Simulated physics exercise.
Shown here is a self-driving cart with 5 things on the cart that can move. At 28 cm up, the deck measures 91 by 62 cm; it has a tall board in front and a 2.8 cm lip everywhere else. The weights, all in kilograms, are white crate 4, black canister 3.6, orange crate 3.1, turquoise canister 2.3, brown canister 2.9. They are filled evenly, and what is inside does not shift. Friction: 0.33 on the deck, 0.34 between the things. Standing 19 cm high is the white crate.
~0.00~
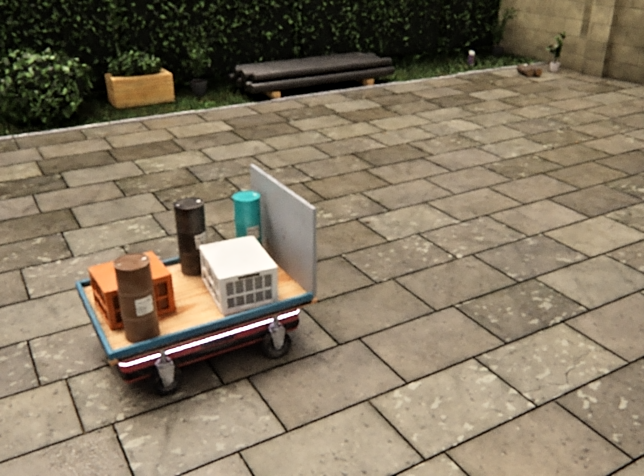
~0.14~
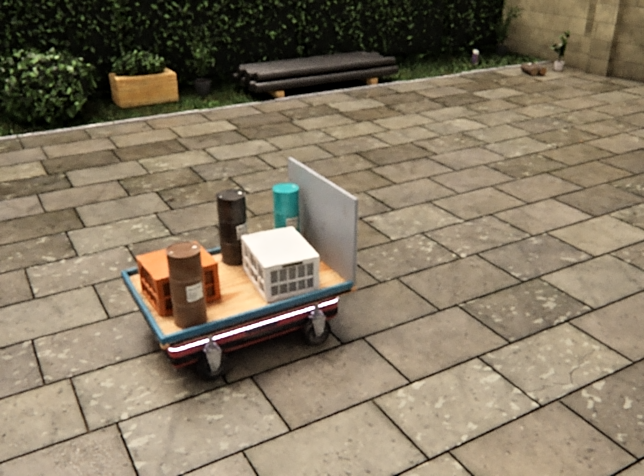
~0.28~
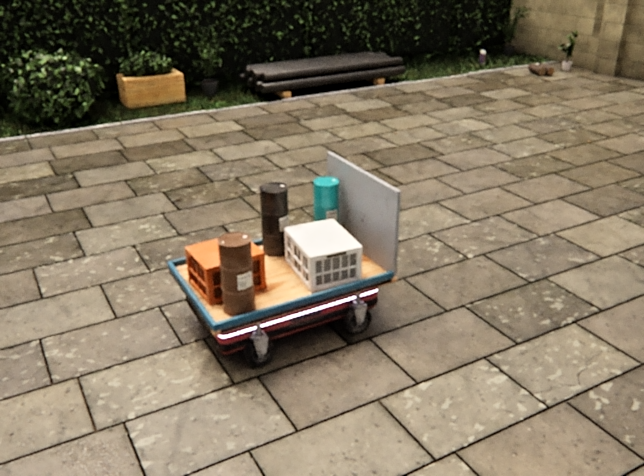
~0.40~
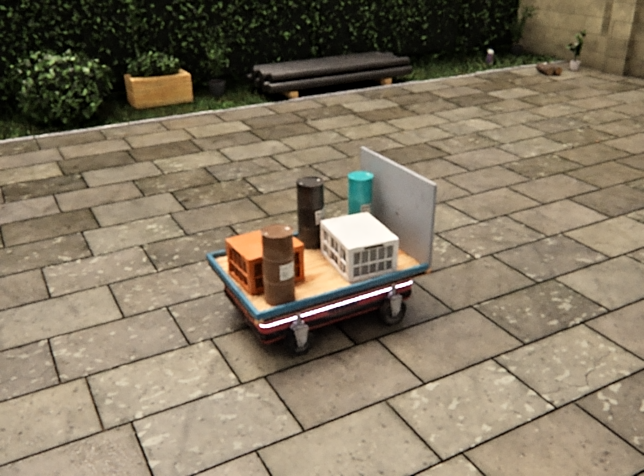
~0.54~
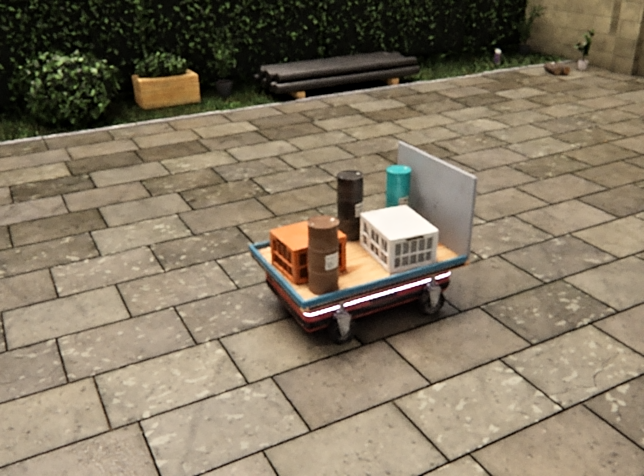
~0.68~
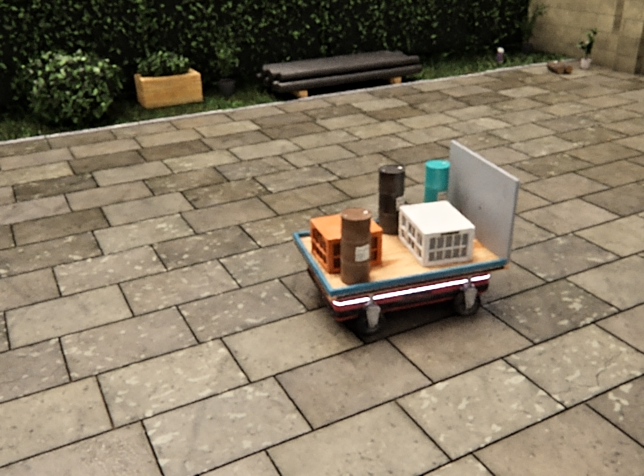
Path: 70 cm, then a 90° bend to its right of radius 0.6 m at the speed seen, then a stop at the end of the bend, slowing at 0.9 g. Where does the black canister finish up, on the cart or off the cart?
The black canister finishes up off the cart.
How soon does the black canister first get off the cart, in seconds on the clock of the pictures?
Time: Roughly 1.0 s.
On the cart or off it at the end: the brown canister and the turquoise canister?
Final state - brown canister: Inside the limits; turquoise canister: Beyond the limits.
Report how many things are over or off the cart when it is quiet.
It comes to 2.
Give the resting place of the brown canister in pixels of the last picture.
Near (534, 303).
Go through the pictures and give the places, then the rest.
Cart has run 0 cm; black canister (192, 237); white crate (238, 274), in the first frame.
Cart has run 20 cm; turquoise canister (287, 219); brown canister (187, 286), in the second frame.
Cart has run 39 cm; white crate (322, 254); orange crate (226, 267), in the third frame.
Cart has run 56 cm; turquoise canister (360, 206); brown canister (279, 266), in the fourth frame.
Cart has run 76 cm; white crate (398, 238); orange crate (308, 250), in the fifth frame.
Cart has run 95 cm, turned 10°; black canister (391, 200) slid 3 cm; turquoise canister (436, 194) slid 8 cm, in the sixth frame.
After 1.08 s, cart has run 151 cm, turned 63°; black canister and turquoise canister now off the cart; white crate slid 14 cm.
After 1.48 s, cart has run 203 cm, turned 90°; white crate slid 19 cm; orange crate slid 3 cm; brown canister slid 2 cm.
At rest (2.2 s), off the cart, black canister and turquoise canister; not toppled but over 10 cm from the start, white crate, orange crate and brown canister.
